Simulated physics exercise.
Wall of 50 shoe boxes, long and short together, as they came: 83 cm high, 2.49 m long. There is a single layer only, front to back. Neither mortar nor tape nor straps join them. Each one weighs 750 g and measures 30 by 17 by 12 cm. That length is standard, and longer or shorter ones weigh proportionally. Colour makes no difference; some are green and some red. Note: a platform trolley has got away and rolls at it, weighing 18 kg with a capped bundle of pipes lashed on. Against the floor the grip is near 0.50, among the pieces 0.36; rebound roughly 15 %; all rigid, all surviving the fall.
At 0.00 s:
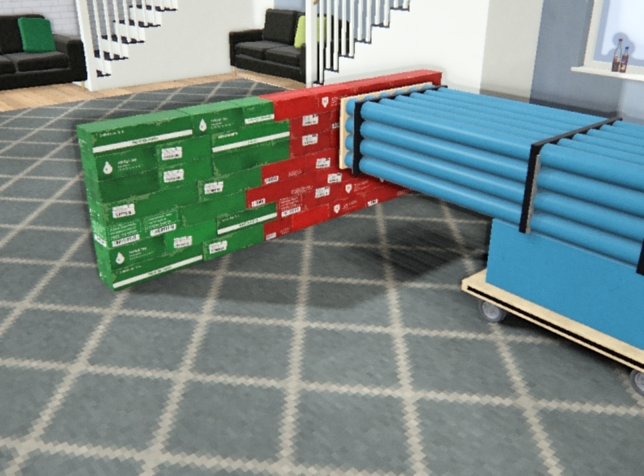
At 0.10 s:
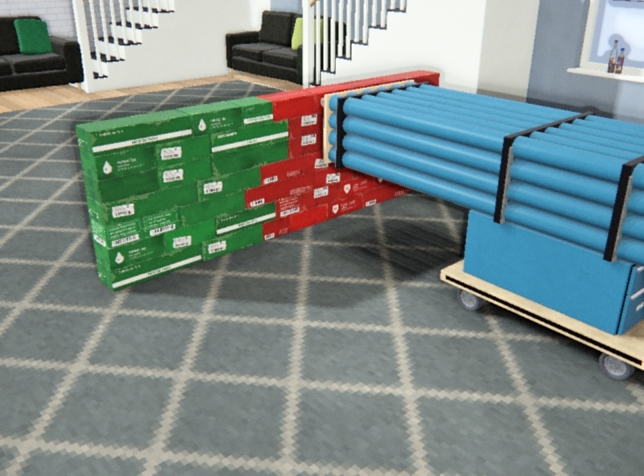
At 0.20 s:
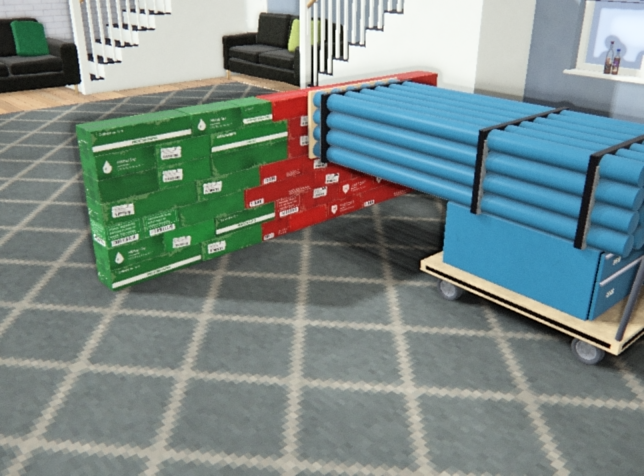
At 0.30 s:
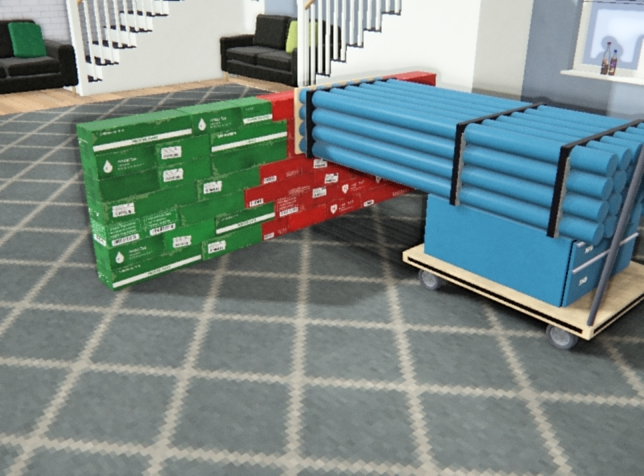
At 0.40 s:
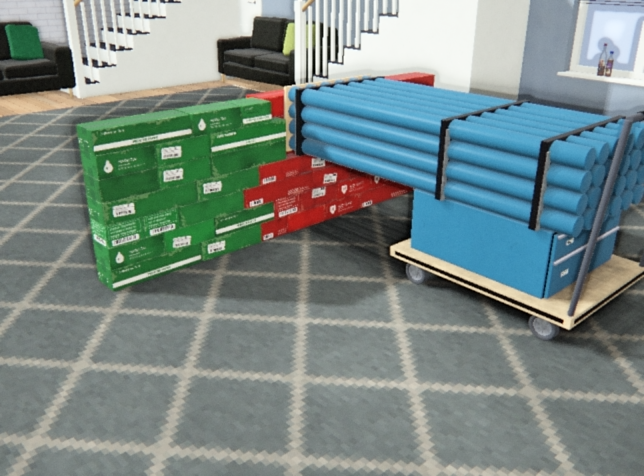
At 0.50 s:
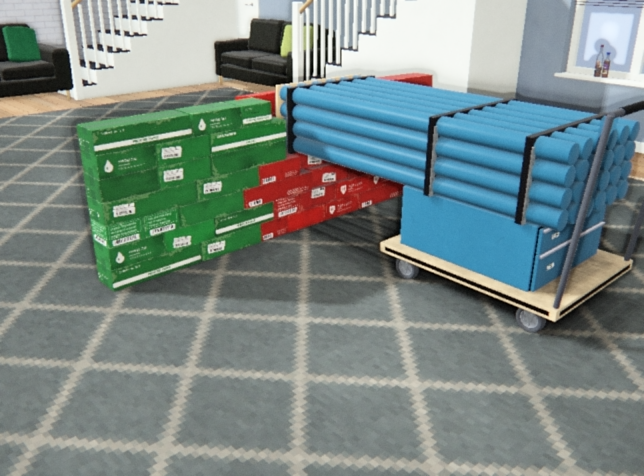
To begin with, a platform trolley carrying strapped blue tubes on a blue box rolls leftward toward a wall of green and red boxes. The front of the load closes the gap and pushes into the red section, where some boxes shift slightly, while the green end shows little or no movement.
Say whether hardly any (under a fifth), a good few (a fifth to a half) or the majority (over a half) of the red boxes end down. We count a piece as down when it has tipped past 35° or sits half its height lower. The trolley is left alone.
A good few of them end down.
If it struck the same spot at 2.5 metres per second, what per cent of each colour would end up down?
Share down, in per cent: Green 0, red 30.
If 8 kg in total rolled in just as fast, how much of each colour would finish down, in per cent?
Down by colour: Green 0, red 30 per cent.
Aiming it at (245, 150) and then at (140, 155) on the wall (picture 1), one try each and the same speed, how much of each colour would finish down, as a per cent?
For green it's 60 then 50 per cent, for red 20 then 0 per cent.
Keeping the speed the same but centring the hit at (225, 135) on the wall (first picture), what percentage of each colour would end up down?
For green it's 40 per cent, for red 0 per cent.
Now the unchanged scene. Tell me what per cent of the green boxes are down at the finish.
Colour green - 0 percent down at the end.
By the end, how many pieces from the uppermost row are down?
4.
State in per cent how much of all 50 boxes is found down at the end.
My estimate is roughly 25 per cent.
After 0.60 s, load 20 cm past the wall's line, still rolling; none of the 31 red boxes down (0 of 50 in all colours); top red box 24° from how it stood, 43 mm lower.
After 0.78 s, load 28 cm past the wall's line, still rolling; 8 of the 31 red boxes down (8 of 50 in all colours); top red box on its side.
After 0.98 s, load 36 cm past the wall's line, still rolling; 13 of the 31 red boxes down (13 of 50 in all colours); top red box upside down.
After 1.24 s, load 46 cm past the wall's line, still rolling; 13 of the 31 red boxes down (13 of 50 in all colours); top red box upside down.
In the end (1.9 s), load 65 cm past the wall's line, still rolling; 13 of the 31 red boxes down (13 of 50 in all colours); top red box upside down; top green box unmoved. That is 42 per cent. From the last view, middles, top red box near (201, 183), top green box near (137, 131).
